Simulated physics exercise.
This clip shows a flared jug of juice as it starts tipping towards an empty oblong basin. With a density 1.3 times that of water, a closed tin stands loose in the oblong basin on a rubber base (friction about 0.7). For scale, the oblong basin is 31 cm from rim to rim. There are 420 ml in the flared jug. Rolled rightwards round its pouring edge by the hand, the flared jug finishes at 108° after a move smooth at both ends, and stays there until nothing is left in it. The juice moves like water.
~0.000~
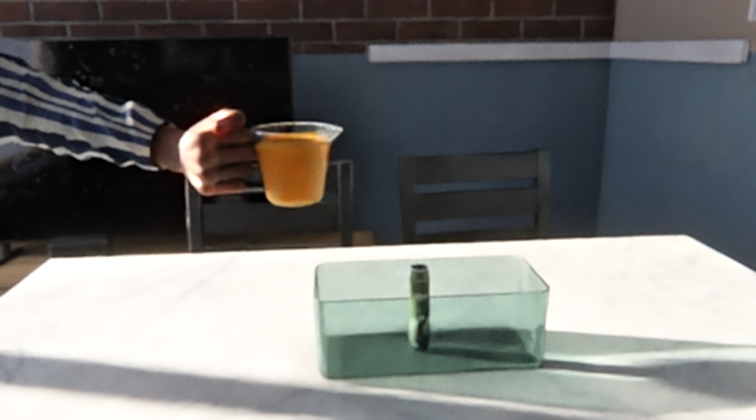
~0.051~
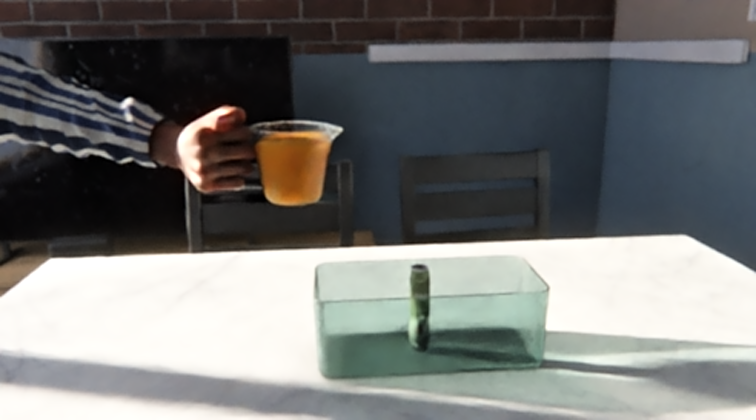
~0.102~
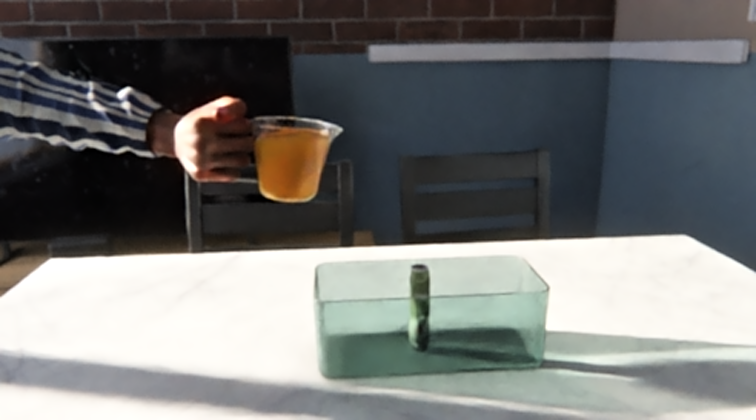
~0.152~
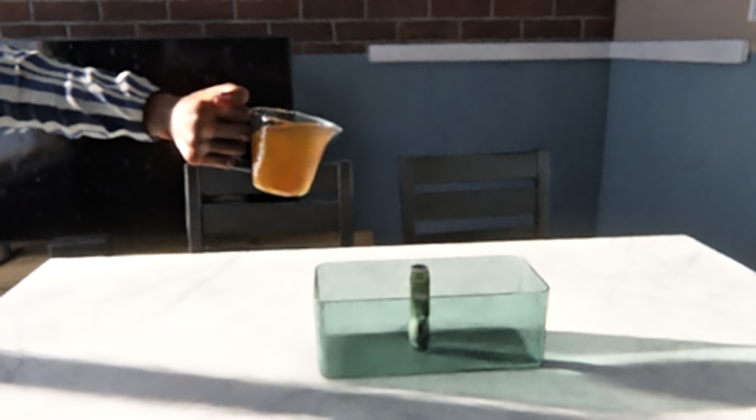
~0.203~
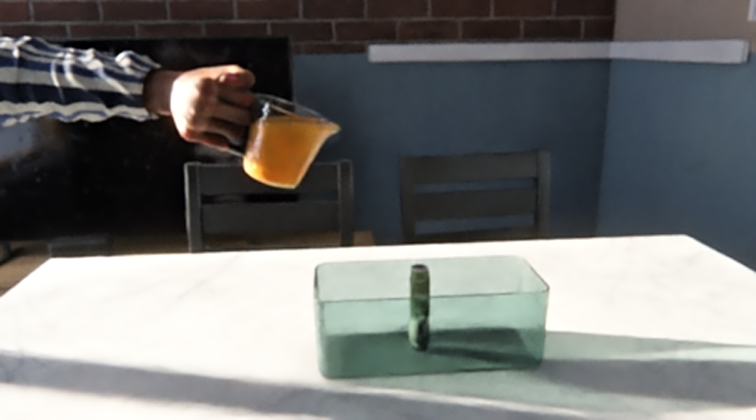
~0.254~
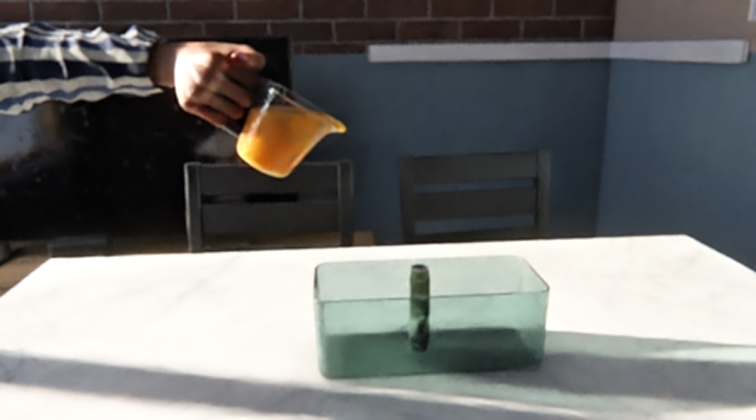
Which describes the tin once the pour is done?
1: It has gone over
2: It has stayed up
2, it has stayed up.
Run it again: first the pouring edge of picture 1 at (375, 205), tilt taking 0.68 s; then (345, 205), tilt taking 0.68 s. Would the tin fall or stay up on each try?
Try 1: Still standing; try 2: Tipped over.
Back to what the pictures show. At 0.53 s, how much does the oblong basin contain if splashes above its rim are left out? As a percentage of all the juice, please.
Estimate - around 5 in a hundred parts.
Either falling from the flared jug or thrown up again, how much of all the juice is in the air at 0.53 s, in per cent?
Around 48 in a hundred.
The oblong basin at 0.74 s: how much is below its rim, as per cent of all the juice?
About 58 %.
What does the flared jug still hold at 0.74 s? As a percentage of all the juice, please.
2 in a hundred, give or take.
After 0.53 s the tilt is 96° and 47 per cent is still to pour; the tin stands where it began.
After 0.74 s the tilt is 108° and 2 per cent is still to pour; the tin stands where it began.
After 0.95 s the tilt is 108° and 0 per cent is still to pour; the tin stands where it began.
After 1.18 s the tilt is 108° and 0 per cent is still to pour; the tin stands where it began.
In the end the tin stands where it began.
